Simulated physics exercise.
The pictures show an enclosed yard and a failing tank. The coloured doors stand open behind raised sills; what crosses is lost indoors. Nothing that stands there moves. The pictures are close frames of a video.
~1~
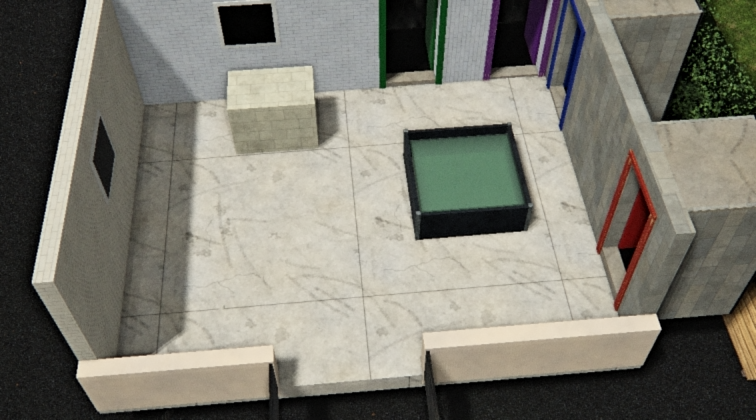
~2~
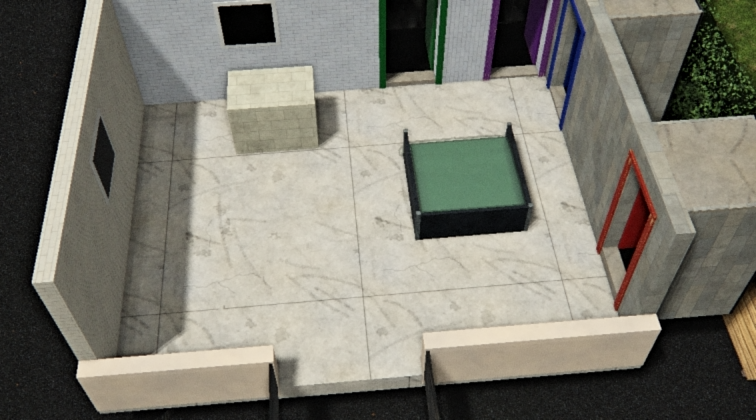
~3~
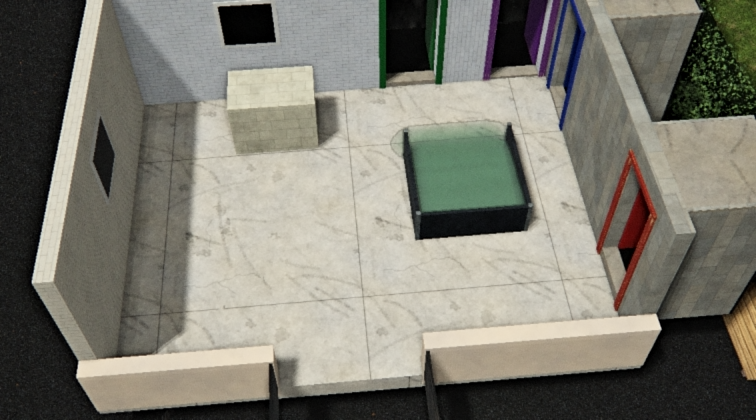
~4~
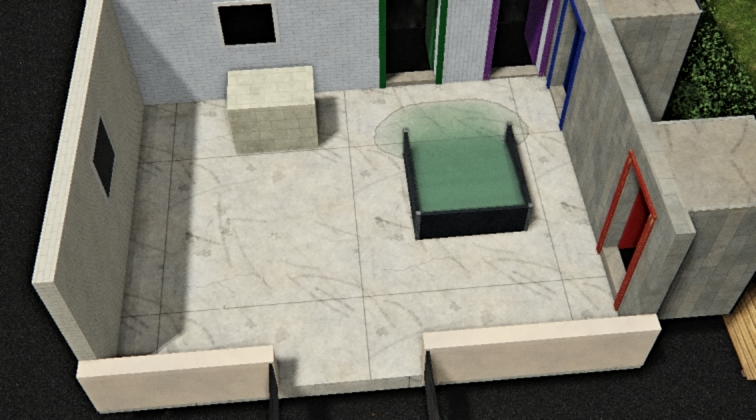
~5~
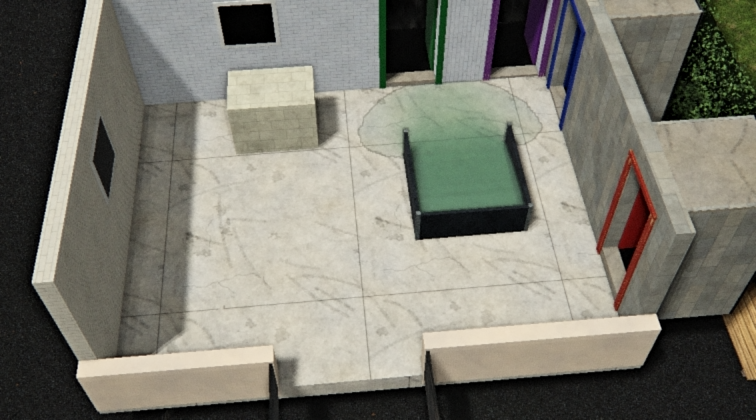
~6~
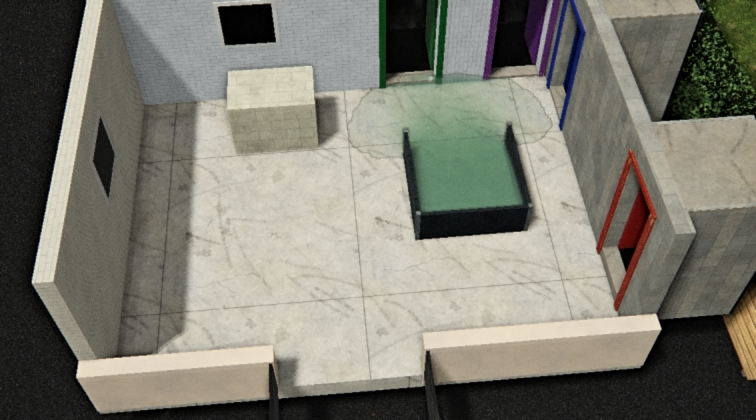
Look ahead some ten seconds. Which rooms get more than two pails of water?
One by one: The green door lets in a lot; the purple door lets in a lot; the red door admits no more than that; the blue door lets in a lot.
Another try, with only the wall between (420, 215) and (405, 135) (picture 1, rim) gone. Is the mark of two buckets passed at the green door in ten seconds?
In short: The green one lets less in.
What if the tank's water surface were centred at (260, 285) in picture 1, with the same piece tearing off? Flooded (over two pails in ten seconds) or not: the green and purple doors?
Green door keeps below it; purple door takes less.
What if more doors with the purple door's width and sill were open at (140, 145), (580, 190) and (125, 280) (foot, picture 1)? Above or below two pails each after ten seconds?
In turn: Passes that mark, takes less, stays under.
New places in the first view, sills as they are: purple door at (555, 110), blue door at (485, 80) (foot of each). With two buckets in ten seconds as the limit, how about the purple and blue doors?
Purple floods; blue passes that mark.
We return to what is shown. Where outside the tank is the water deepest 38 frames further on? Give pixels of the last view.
I would point to (144, 116).
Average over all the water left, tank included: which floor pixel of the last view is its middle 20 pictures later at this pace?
At about (413, 133).
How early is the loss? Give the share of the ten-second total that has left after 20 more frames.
Roughly 80 per cent.
A moment on, water covers 15 % of the floor; the green door over two buckets in, the purple door under two buckets in, the red door not reached, the blue door wet at the sill, nothing in.
Next, water covers 20 % of the floor; the green door far over two buckets in, the purple door over two buckets in, the red door not reached, the blue door under two buckets in.
Then, water covers 35 % of the floor; the green door far over two buckets in, the purple door far over two buckets in, the red door not reached, the blue door over two buckets in.
Later, water covers 65 % of the floor; the green door far over two buckets in, the purple door far over two buckets in, the red door wet at the sill, nothing in, the blue door over two buckets in.
In the end, water covers 85 % of the floor; the green door far over two buckets in, the purple door far over two buckets in, the red door wet at the sill, nothing in, the blue door over two buckets in.
